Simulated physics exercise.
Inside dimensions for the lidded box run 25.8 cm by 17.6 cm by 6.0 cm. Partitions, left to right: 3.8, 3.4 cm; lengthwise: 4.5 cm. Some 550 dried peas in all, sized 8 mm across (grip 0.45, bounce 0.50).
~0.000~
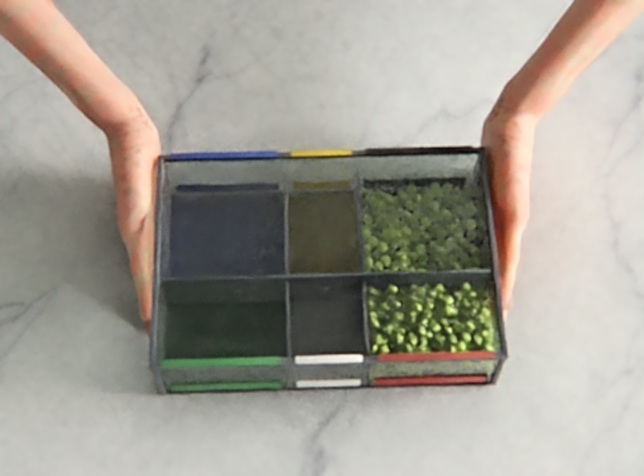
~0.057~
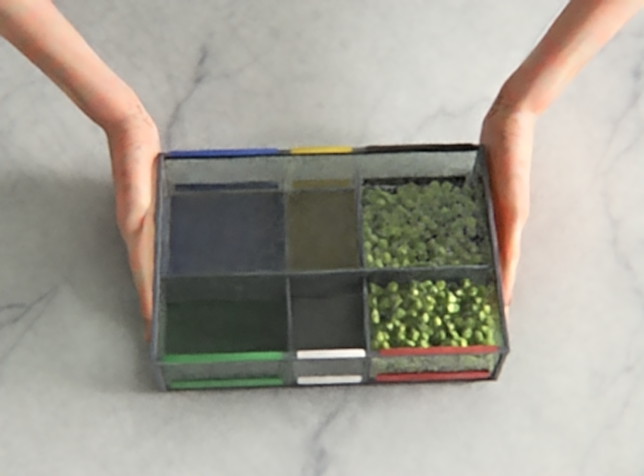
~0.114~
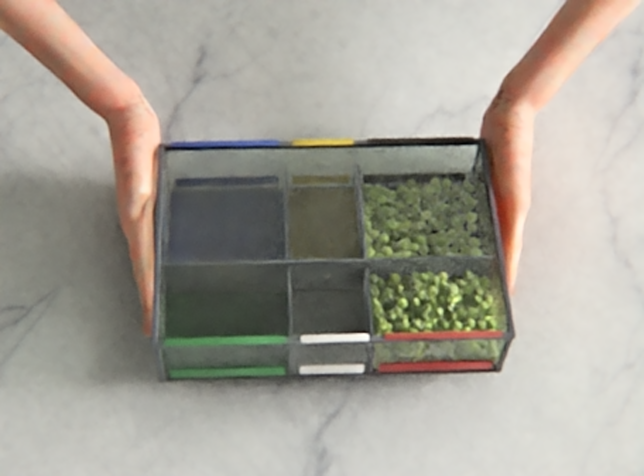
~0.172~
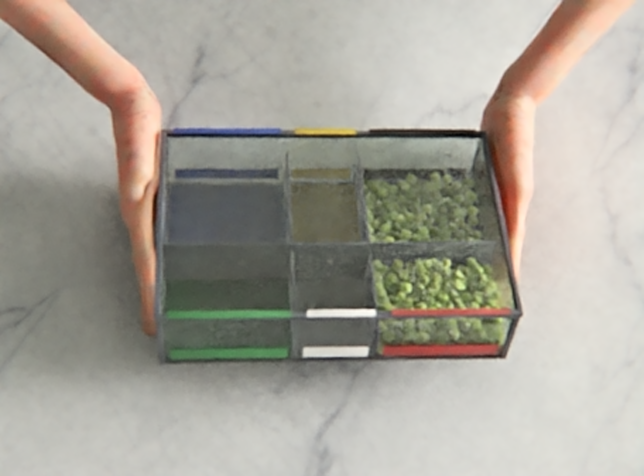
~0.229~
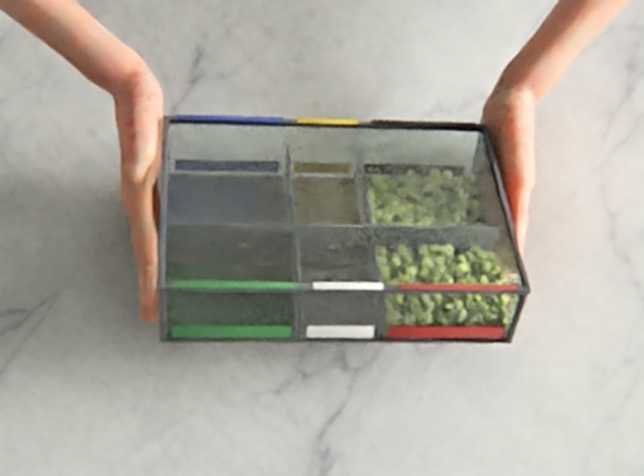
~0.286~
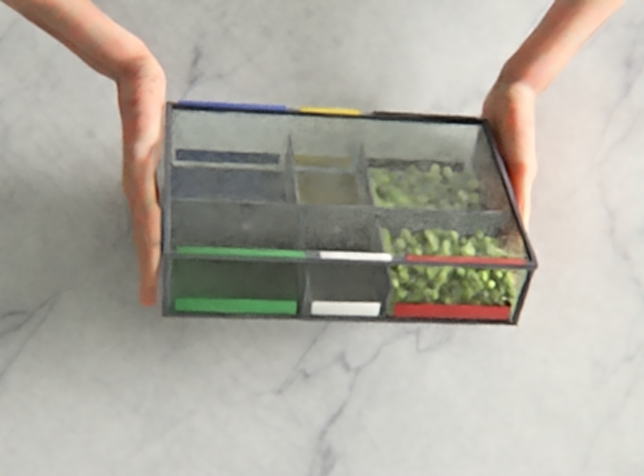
A clear, lidded box with six compartments is held at its sides by two hands above a pale, grey-veined marble surface, seen from above. Blue, yellow and black strips mark its back edge, green, white and red its front, and green peas fill the two right compartments while the others look empty. The hands steadily tilt the box, its front edge rising in view and its front face showing more, while the camera stays still.
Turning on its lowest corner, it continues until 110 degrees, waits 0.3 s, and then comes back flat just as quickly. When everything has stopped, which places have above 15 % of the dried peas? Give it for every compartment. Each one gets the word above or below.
Results: Red above; blue below; green below; yellow below; white below; black above.
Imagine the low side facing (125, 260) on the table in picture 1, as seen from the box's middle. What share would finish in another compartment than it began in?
I'd estimate about 100 %.
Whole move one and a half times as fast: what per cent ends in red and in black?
Red = 50 per cent, black = 50 per cent.
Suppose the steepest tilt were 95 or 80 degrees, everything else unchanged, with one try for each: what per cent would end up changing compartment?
Roughly 10 percent for the first try and 5 percent for the second.
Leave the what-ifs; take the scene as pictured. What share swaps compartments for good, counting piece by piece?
About 10 %.
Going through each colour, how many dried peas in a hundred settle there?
Red: 50 %, blue: 0 %, green: 0 %, yellow: 0 %, white: 0 %, black: 50 %.
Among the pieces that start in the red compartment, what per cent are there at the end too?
Around 80 percent stays put.
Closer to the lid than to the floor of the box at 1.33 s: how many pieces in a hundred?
60 %.
After 1.33 s, tilt 110 degrees; red 55 %, black 45 %.
After 2.03 s, tilt 56 degrees; red 50 %, black 50 %.
Then, at 2.76 s, tilt 0 degrees; red 50 %, black 50 %.
In the end, at 3.3 s, red 50 %, blue 0 %, green 0 %, yellow 0 %, white 0 %, black 50 %.
